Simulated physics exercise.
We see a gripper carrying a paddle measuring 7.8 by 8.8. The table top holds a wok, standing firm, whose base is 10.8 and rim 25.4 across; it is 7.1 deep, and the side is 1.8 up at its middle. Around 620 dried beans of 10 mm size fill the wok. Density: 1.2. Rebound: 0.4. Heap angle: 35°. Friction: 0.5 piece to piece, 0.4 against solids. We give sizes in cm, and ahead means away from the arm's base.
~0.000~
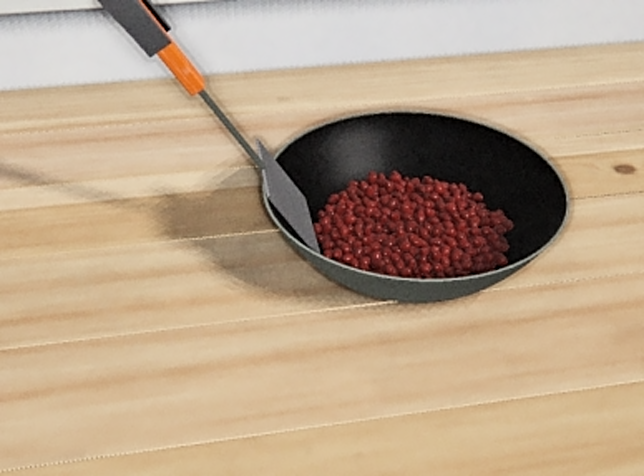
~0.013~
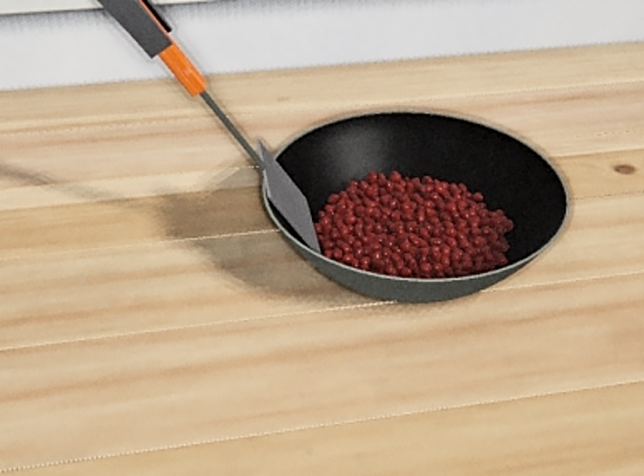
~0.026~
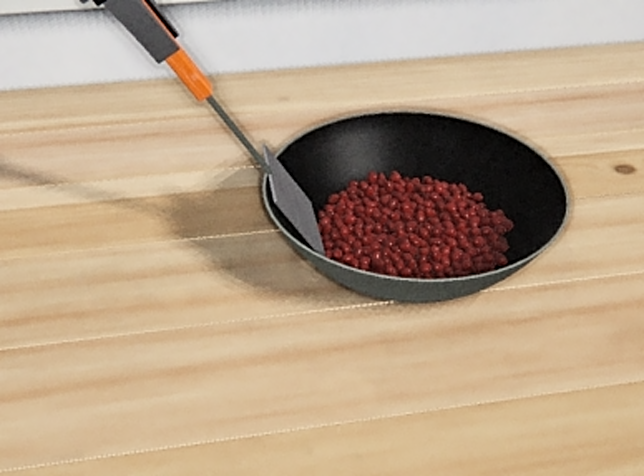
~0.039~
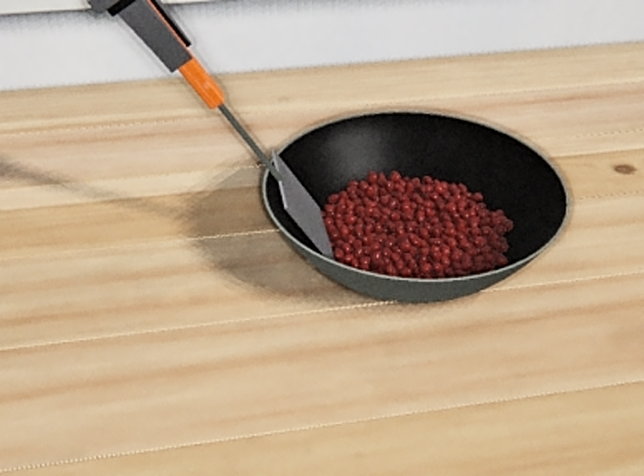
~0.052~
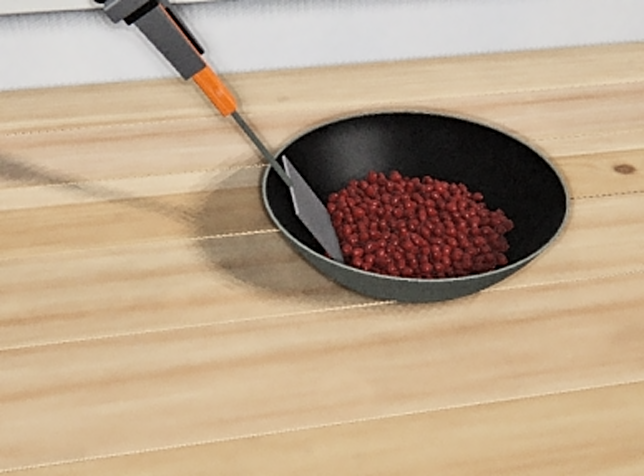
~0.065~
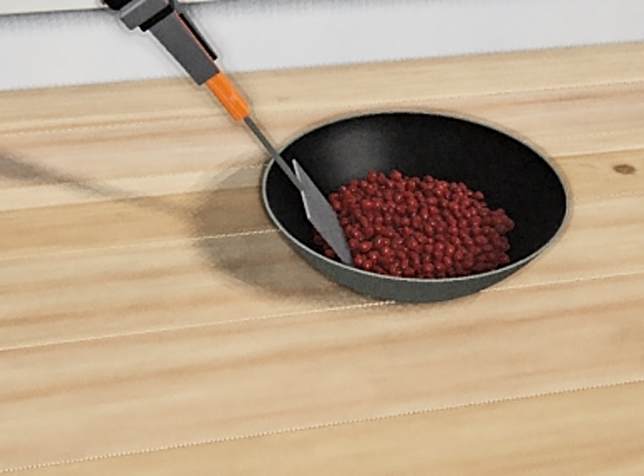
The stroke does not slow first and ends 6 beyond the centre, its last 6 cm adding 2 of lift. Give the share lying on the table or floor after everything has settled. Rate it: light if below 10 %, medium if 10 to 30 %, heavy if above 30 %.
Rating: Light.
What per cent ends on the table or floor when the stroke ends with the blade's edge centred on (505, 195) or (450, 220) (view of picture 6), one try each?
Estimates, in order: 40 % and 0 %.
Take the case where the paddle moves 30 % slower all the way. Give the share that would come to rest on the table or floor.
The share on the table or floor would be about 0 percent.
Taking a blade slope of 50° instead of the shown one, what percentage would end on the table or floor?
Estimate: Approx. 5 %.
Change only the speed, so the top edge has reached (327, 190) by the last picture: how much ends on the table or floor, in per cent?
About 20 percent.
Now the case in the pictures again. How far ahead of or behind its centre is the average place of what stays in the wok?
Some 4.5 cm ahead of the centre.
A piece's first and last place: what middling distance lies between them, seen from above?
Roughly 5 centimetres.
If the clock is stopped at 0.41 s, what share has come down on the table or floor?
It comes to some 5 in a hundred.
After 0.12 s, sloping 59°, highest piece 13 above the table; 619 in the wok, 1 on the blade or in flight.
After 0.18 s, sloping 59°, highest piece 17 above the table; 619 in the wok, 1 on the blade or in flight.
After 0.41 s, sloping 59°, highest piece 8 above the table; 591 in the wok, 22 on the table or floor, 7 on the blade or in flight.
After 1.46 s, sloping 59°, highest piece 8 above the table; 591 in the wok, 29 on the table or floor.
In the end, 591 in the wok, 29 on the table or floor. That is 5 % on the table or floor.
